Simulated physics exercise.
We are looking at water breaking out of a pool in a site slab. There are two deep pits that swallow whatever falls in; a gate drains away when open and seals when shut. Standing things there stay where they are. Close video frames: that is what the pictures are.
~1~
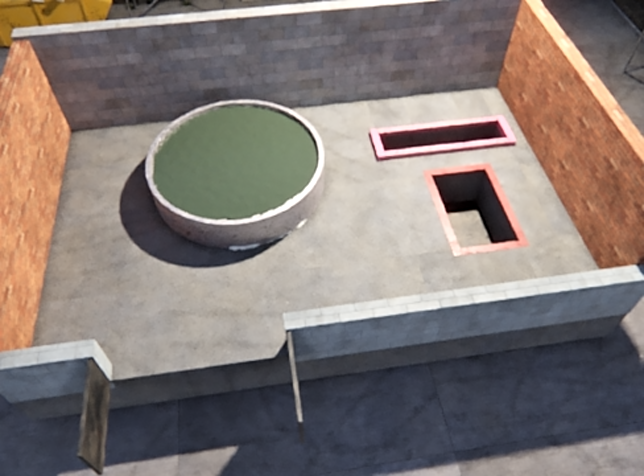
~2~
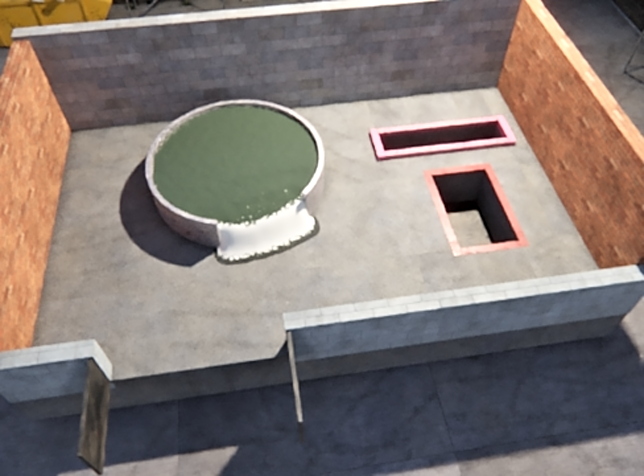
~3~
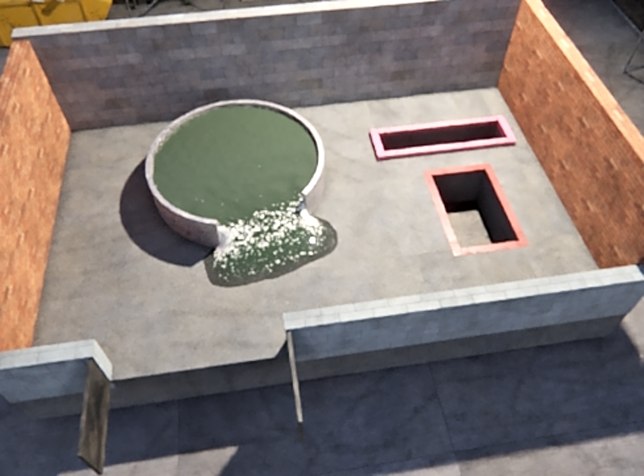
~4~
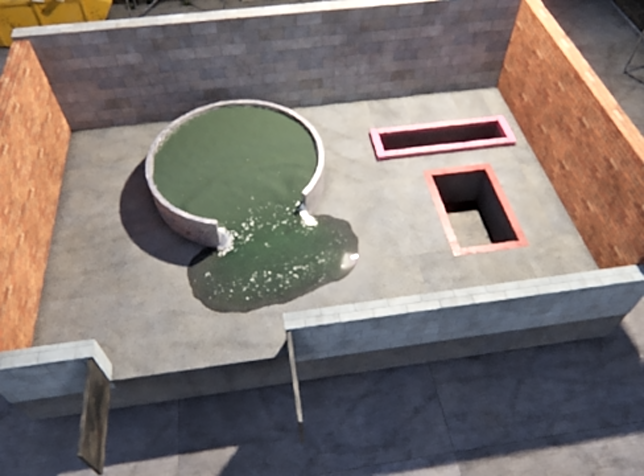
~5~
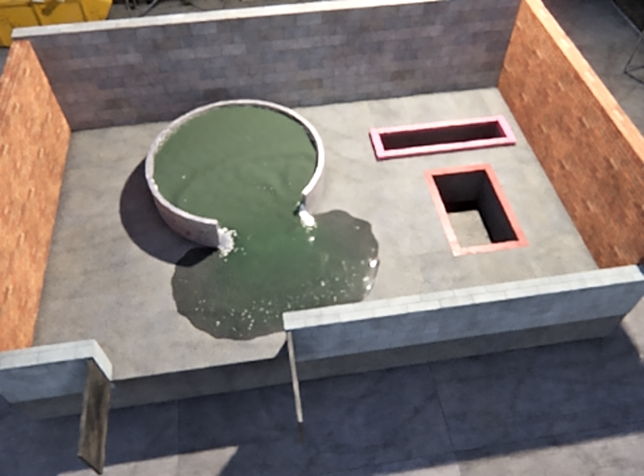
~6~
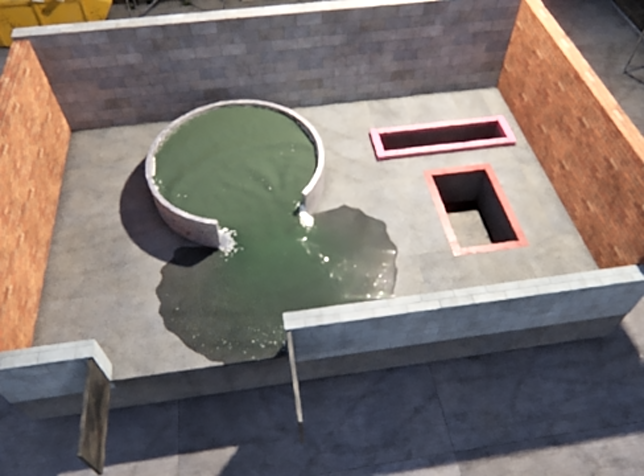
The video shows green water in a round pool inside a walled concrete yard; white, foamy water bursts through the pool's near side, then spreads across the slab in a widening dark green puddle toward the front wall.
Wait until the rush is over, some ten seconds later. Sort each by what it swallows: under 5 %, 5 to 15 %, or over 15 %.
Sorted: Gate over 15 %, red pit over 15 %, pink pit under 5 %.
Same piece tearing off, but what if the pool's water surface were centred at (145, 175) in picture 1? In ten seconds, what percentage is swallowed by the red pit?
The red pit takes 6 per cent.
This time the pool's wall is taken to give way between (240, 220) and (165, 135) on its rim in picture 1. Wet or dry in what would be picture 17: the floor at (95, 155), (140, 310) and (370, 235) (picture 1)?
In the order asked: Sodden, sodden, out of reach.
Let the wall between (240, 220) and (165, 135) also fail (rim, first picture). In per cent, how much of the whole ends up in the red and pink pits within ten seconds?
Parts in a hundred: Red 4, pink 0.
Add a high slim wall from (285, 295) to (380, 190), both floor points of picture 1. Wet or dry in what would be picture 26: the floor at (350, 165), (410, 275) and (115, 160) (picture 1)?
In order: Wet; wet; dry.
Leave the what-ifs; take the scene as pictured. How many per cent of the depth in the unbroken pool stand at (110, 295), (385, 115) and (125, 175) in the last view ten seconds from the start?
I'd put them at close to 2 per cent, then 4 per cent, then 0 per cent.
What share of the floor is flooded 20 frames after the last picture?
My estimate is near 35 per cent.
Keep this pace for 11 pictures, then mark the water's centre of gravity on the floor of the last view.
Close to pixel (271, 215).
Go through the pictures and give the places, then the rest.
The first frame shows still water in the round pool at (236, 159).
In the second frame, water pours out at (267, 231) and has run to (312, 221).
In the third frame, the front is at (219, 281), out from the gap at (267, 233).
In the fourth frame, water pours out at (267, 234) and has run to (216, 305).
In the fifth frame, the front is at (365, 289), out from the gap at (267, 234).
In the sixth frame, water pours out at (267, 234) and has run to a hidden place.
A moment on, water covers 25 % of the floor; the gate 2 %, the red pit 0 %, the pink pit 0 %.
Next, water covers 30 % of the floor; the gate 8 %, the red pit 0 %, the pink pit 0 %.
Then, water covers 35 % of the floor; the gate 16 %, the red pit 2 %, the pink pit 0 %.
Later, water covers 45 % of the floor; the gate 26 %, the red pit 10 %, the pink pit 1 %.
In the end, water covers 65 % of the floor; the gate 34 %, the red pit 20 %, the pink pit 1 %.
